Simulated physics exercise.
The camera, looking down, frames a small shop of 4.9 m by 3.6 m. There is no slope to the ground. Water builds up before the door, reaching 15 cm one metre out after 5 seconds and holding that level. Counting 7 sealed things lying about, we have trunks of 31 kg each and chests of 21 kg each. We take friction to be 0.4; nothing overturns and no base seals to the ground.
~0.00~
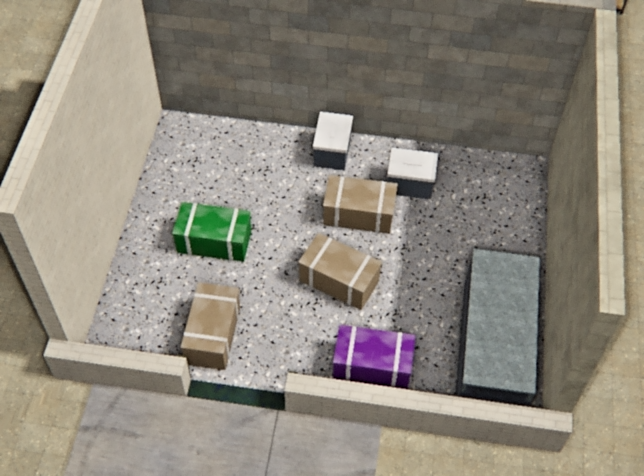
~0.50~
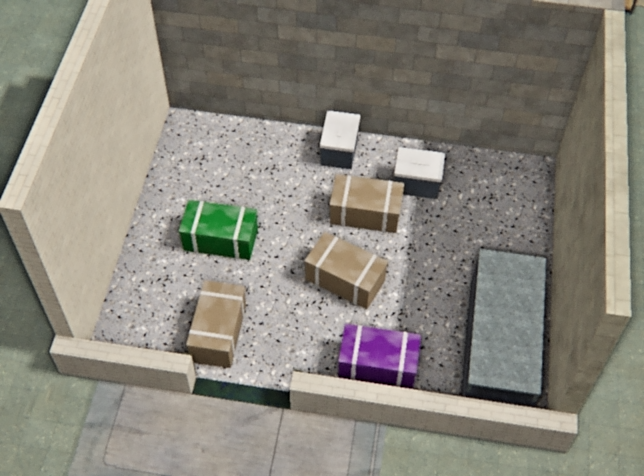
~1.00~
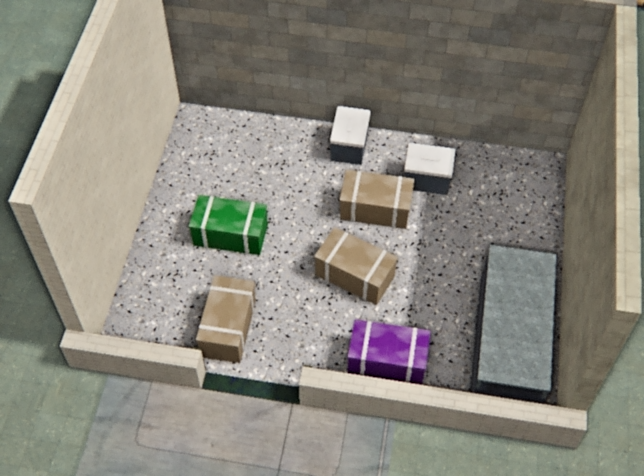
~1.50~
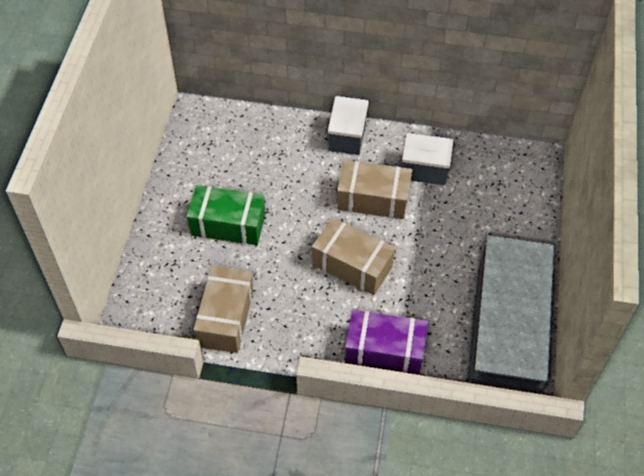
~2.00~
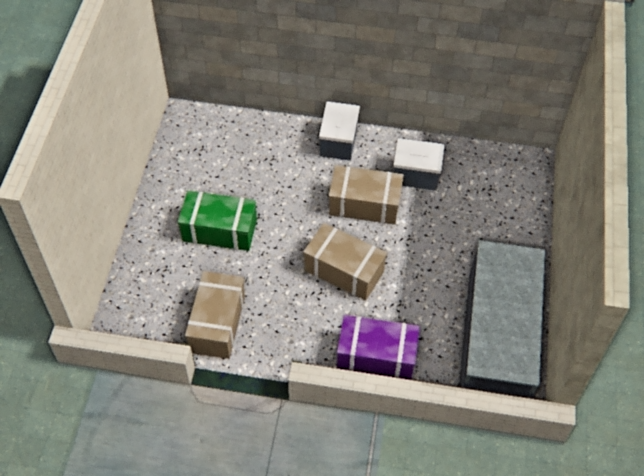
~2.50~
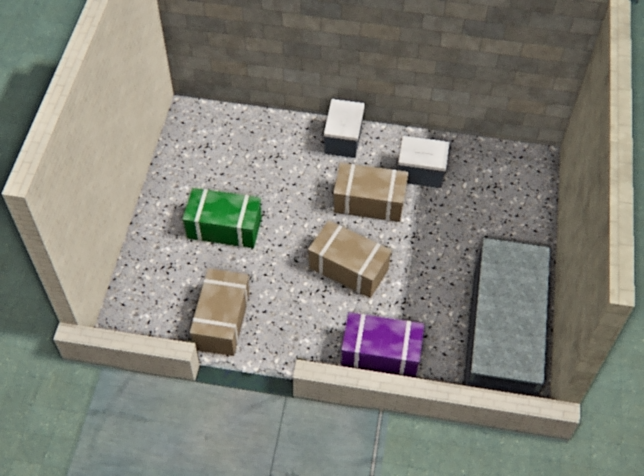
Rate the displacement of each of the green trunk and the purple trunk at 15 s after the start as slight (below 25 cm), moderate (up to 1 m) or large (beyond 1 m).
Green trunk: Slight; purple trunk: Slight.
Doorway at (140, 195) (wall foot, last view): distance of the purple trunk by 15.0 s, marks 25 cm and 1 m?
Outcome - purple trunk: In place.
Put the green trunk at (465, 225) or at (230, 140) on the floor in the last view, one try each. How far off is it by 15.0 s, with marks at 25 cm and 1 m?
At the first spot it keeps its spot, and at the second it keeps its spot.
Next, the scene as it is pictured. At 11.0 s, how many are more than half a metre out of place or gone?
Tally at that time: 0.
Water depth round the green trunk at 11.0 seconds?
Roughly 4 cm deep.
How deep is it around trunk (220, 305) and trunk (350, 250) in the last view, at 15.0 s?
I'd put it at 6 cm and 6 cm respectively.
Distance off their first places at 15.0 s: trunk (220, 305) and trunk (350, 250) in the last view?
In turn: 0 cm, 0 cm.
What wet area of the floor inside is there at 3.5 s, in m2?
About 0.5 m2.
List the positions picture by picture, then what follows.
The green trunk at (212, 222), on the bottom; the purple trunk at (375, 349) rests on the ground; water covers 0.0 m2; 0 of 7 have shifted, in the first picture.
The green trunk at (218, 220) rests on the ground; the purple trunk at (380, 348), on the bottom; 0.0 m2 under water; 0 of 7 have shifted, in the second picture.
The green trunk at (228, 215) rests on the ground; the purple trunk at (390, 344) rests on the ground; water covers 0.0 m2; 0 of 7 have shifted, in the third picture.
The green trunk at (226, 205), on the bottom; the purple trunk at (387, 334), on the bottom; 0.0 m2 under water; 0 of 7 have shifted, in the fourth picture.
The green trunk at (217, 211) rests on the ground; the purple trunk at (379, 339), on the bottom; water covers 0.0 m2; 0 of 7 have shifted, in the fifth picture.
The green trunk at (222, 208) rests on the ground; the purple trunk at (383, 337) rests on the ground; water covers 0.0 m2; 0 of 7 have shifted, in the sixth picture.
After 3.5 s the green trunk is near (222, 208), 0.0 m from its start, aground; the purple trunk is near (383, 337), 0.0 m from its start, aground; 0 afloat.
After 6.8 s the green trunk is near (222, 208), 0.0 m from its start, aground; the purple trunk is near (383, 337), 0.0 m from its start, aground; 0 afloat.
After 11.0 s the green trunk is near (222, 208), 0.0 m from its start, aground; the purple trunk is near (383, 337), 0.0 m from its start, aground; 0 afloat.
After 15.0 s the green trunk is near (222, 208), 0.0 m from its start, aground; the purple trunk is near (383, 337), 0.0 m from its start, aground; 0 afloat.
